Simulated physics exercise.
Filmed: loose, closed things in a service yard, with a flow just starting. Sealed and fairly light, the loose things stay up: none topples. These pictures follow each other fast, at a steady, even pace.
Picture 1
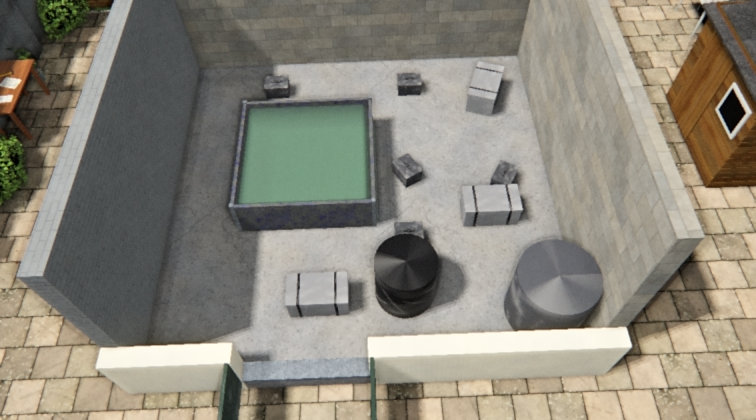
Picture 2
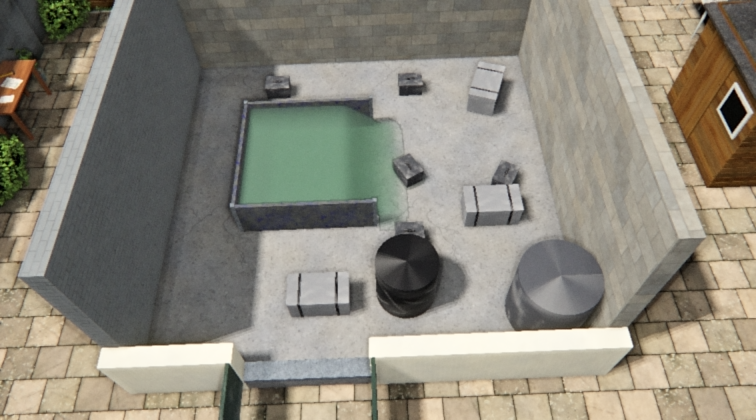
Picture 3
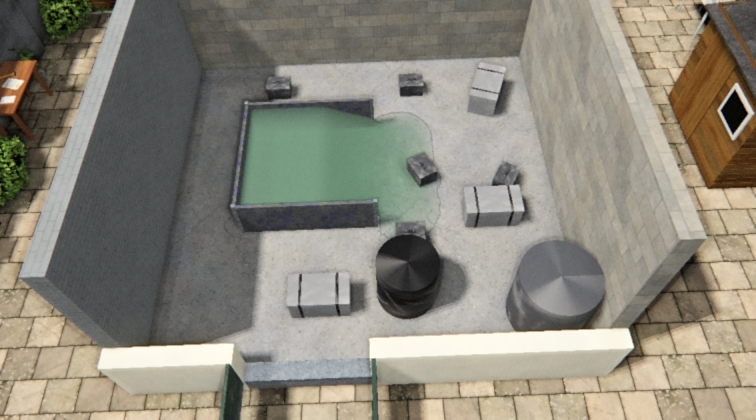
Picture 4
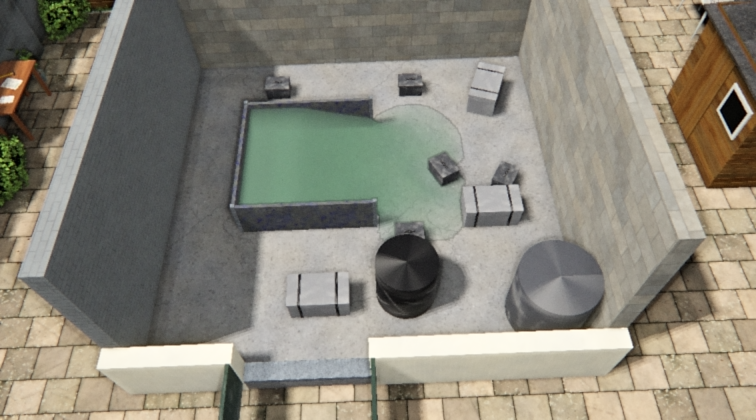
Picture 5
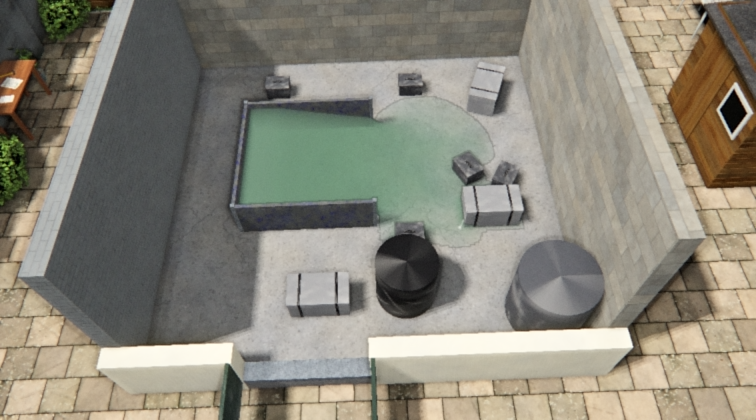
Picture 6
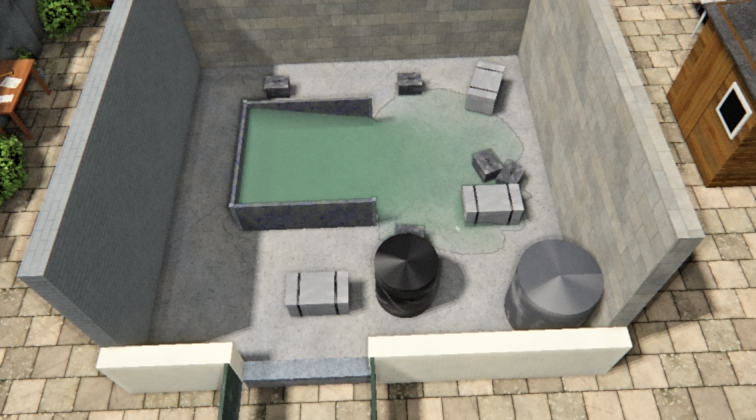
In a walled service yard, green water fills a square basin among closed boxes and two round, dark and grey containers. The basin's right side opens and the water spreads across the floor, pushing a small dark box steadily rightward until it sits against another beside a strapped grey crate.
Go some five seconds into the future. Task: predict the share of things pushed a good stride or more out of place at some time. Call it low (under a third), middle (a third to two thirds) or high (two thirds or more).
High.
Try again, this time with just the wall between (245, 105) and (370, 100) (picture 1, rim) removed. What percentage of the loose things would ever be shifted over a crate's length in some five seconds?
60 % or thereabouts.
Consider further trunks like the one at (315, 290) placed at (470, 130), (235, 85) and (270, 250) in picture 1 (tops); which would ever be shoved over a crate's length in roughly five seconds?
Okay, in order the twins go a long way, nowhere much, nowhere much.
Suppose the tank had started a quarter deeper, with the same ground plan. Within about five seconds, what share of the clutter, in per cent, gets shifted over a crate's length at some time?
Roughly 90 %.
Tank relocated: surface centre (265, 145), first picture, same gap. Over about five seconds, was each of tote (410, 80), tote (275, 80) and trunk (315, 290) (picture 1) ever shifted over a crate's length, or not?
Taking them in turn: Got sent well off; kept near its start; kept near its start.
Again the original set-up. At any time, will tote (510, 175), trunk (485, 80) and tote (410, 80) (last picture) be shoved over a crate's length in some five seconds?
Note, listed order - moved a long way / moved a long way / moved a long way.
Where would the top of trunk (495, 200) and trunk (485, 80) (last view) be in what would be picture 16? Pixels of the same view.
Near (546, 233) and (515, 44).
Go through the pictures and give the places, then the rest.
A tote at (407, 166) rests on the ground; a tote at (505, 173) rests on the ground; 0 of 8 have shifted, in the first picture.
A tote at (408, 166) rests on the ground; a tote at (506, 173), on the bottom; 0 of 8 have shifted, in the second picture.
A tote at (422, 165) rests on the ground, close to its start; a tote at (507, 173) rests on the ground; 1 of 8 have shifted, in the third picture.
A tote at (444, 165), on the bottom, a stride from its start; a tote at (506, 173) rests on the ground; 1 of 8 have shifted, in the fourth picture.
A tote at (468, 164), on the bottom, a stride from its start; a tote at (506, 173) rests on the ground; 1 of 8 have shifted, in the fifth picture.
A tote at (488, 161), on the bottom, a stride from its start; a tote at (512, 173), on the bottom, close to its start; 3 of 8 have shifted, in the sixth picture.
A moment on, 1 of 8 are well off their spots; 1 afloat.
Next, 4 of 8 are well off their spots; 4 afloat.
Later, 3 of 8 are well off their spots; 4 afloat.
In the end, 7 of 8 are well off their spots, and 7 have been at some point; 4 afloat.
